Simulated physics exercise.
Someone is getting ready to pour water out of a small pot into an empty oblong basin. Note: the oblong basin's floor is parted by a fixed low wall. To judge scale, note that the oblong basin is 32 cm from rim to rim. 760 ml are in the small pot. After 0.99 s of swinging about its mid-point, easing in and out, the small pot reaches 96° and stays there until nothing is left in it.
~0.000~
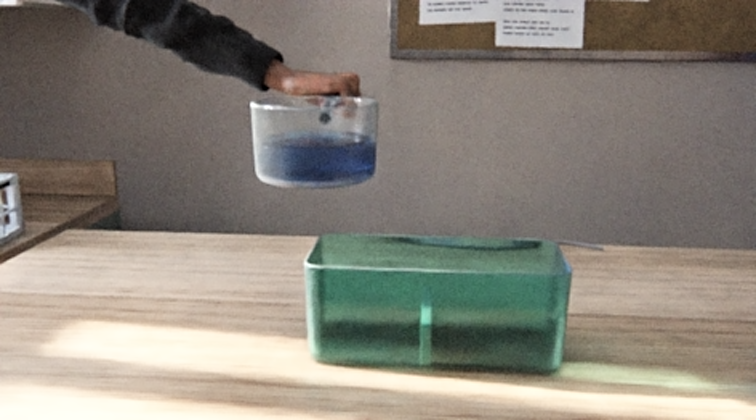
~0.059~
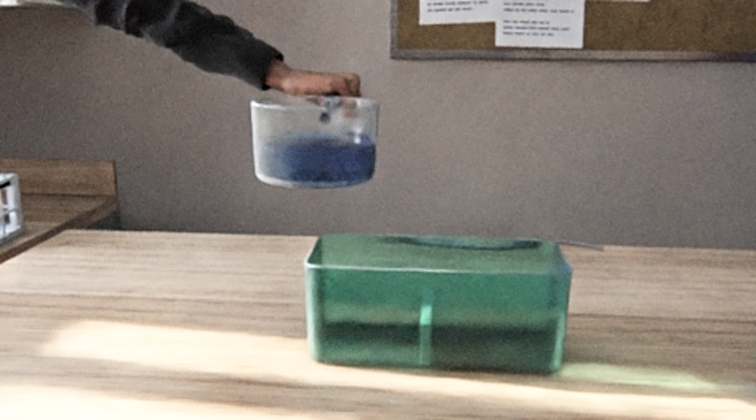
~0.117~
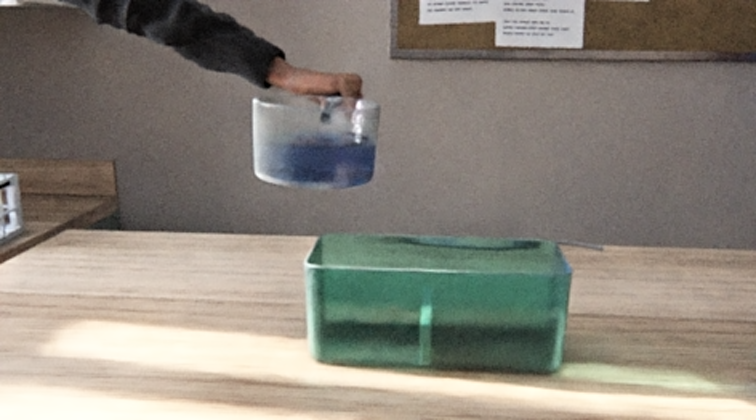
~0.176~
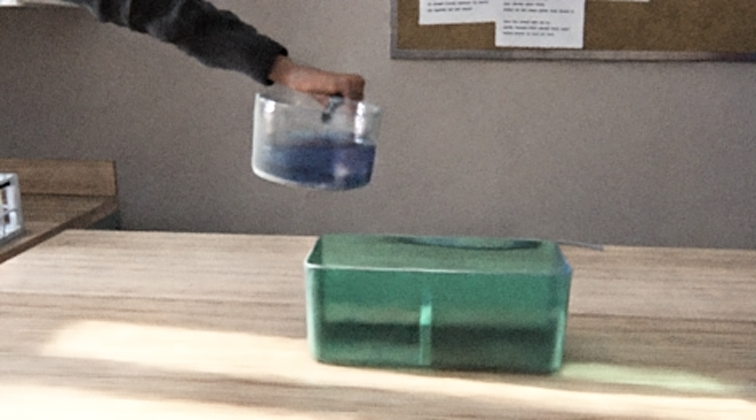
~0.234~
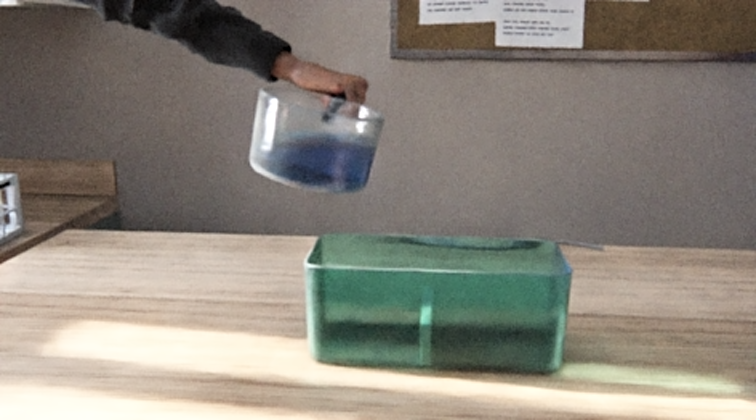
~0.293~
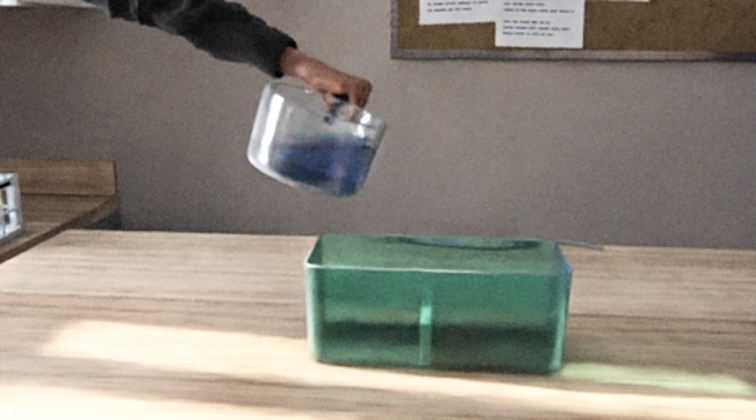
At a wooden table near a pinboard, a hand held a small clear pot of bluish liquid above a green oblong basin, keeping it nearly level at first, then tilted it gradually to the right.
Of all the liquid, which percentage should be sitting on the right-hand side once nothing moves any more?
Around 33 per cent should be sitting there.
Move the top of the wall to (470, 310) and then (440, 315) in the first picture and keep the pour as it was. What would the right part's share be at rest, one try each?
The first gives near 5 per cent and the second near 20 per cent.
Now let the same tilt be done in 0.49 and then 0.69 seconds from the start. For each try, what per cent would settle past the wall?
Respectively 20 and 25 %.
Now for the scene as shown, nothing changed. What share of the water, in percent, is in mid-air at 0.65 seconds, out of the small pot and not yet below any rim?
Close to 24 per cent, I'd say.
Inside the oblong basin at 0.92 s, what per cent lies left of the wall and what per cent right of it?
Left roughly 28, right roughly 32.
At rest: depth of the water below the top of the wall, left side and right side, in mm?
Noted: Left near 26 mm, right near 44 mm.
By 0.65 s the tilt is 71° and 73 per cent is still to pour, 3 is left of the wall and 0 right of it.
By 0.92 s the tilt is 95° and 25 per cent is still to pour, 28 is left of the wall and 32 right of it.
By 1.19 s the tilt is 96° and 6 per cent is still to pour, 57 is left of the wall and 32 right of it.
By 1.49 s the tilt is 96° and 1 per cent is still to pour, 65 is left of the wall and 33 right of it.
At rest 66 per cent lies left of the wall, 33 right of it and 1 outside.
